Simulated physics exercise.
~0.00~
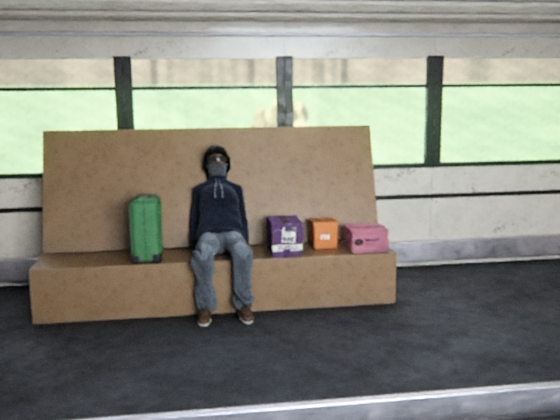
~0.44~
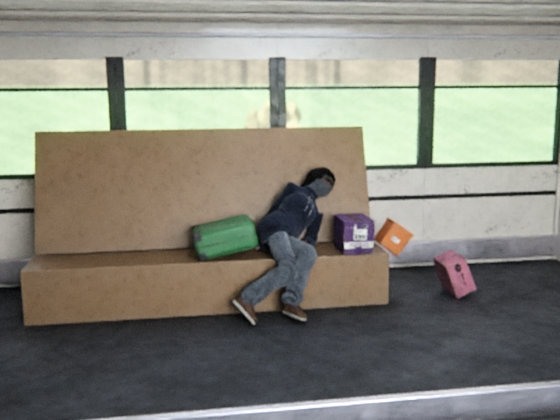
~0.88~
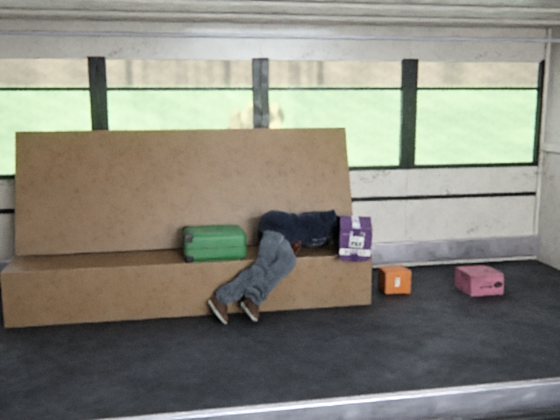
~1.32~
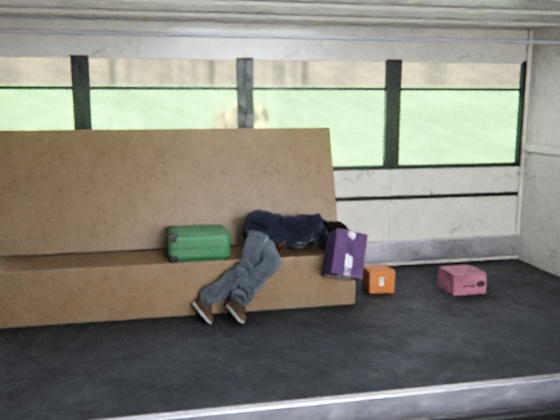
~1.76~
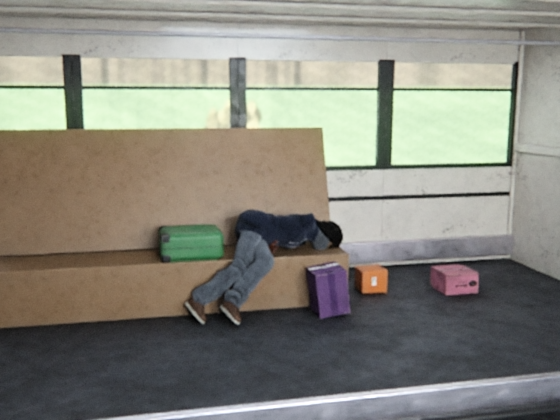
Slumped figure toppling right along a bench as a green case tips over and pink, orange and purple boxes fall off.
